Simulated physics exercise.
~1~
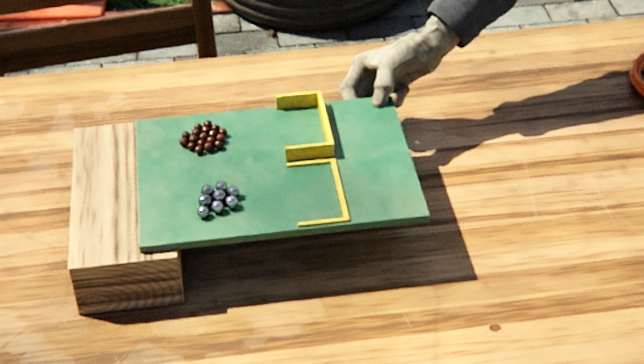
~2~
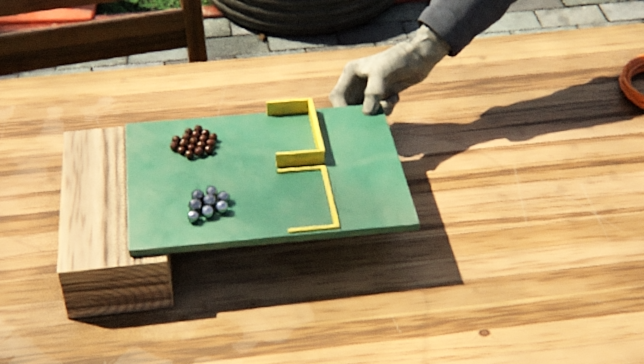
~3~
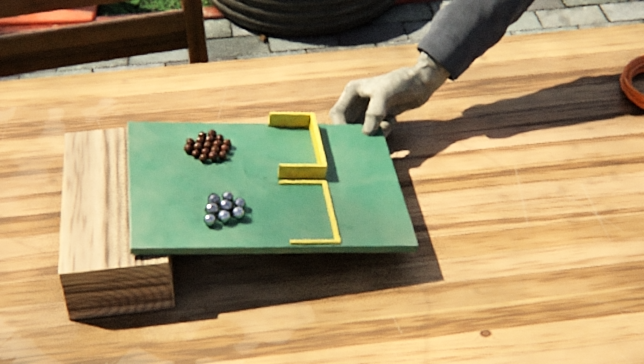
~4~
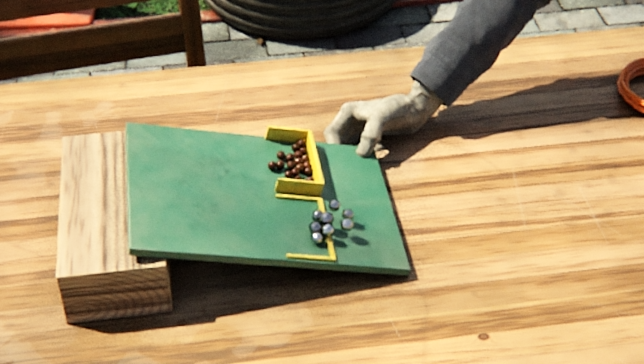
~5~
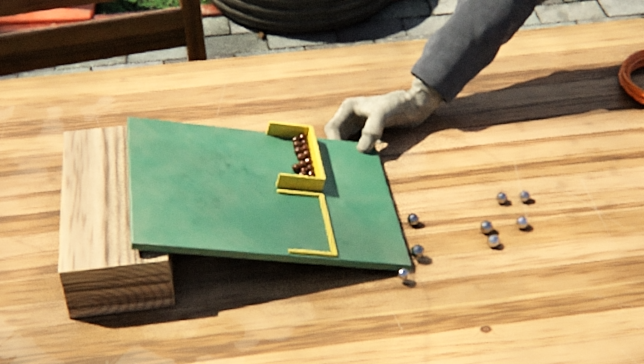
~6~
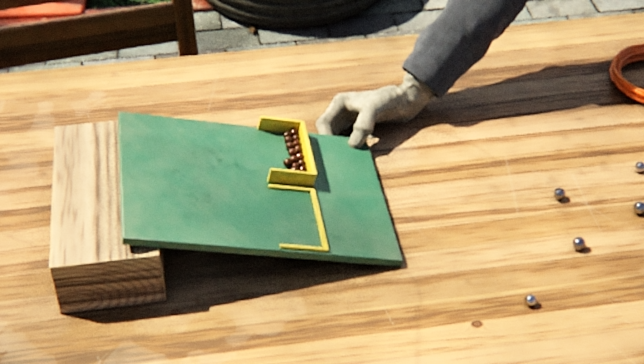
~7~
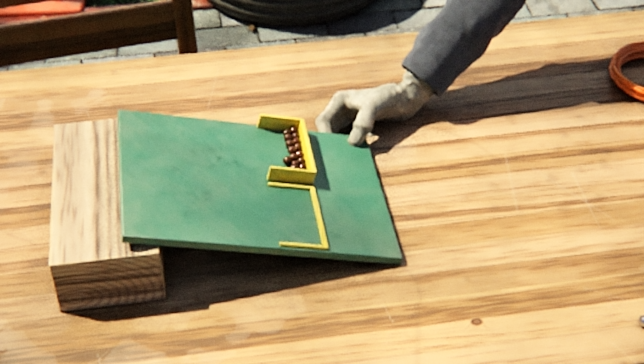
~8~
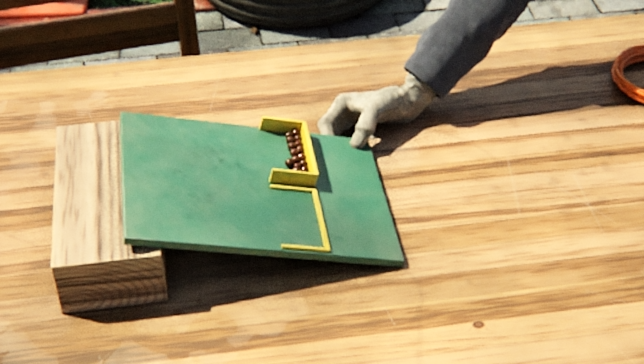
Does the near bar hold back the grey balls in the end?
No, the grey balls all go past the near bar, off the board and away across the table. Only the reddish-brown balls end up held, against the far bar.
A pale hand in a dark sleeve holds the right end of a green board whose left end rests on a wooden block, on a sunlit wooden table seen from above at an angle. Small reddish-brown balls lie on its far side and shiny grey ones nearer, each to the left of a yellow bar, the near bar looking lower. The hand lowers its end, and both handfuls move right down the slope. The brown balls gather behind the far bar, while the grey ones pass over theirs, leave the board and roll out of view, leaving it tilted.
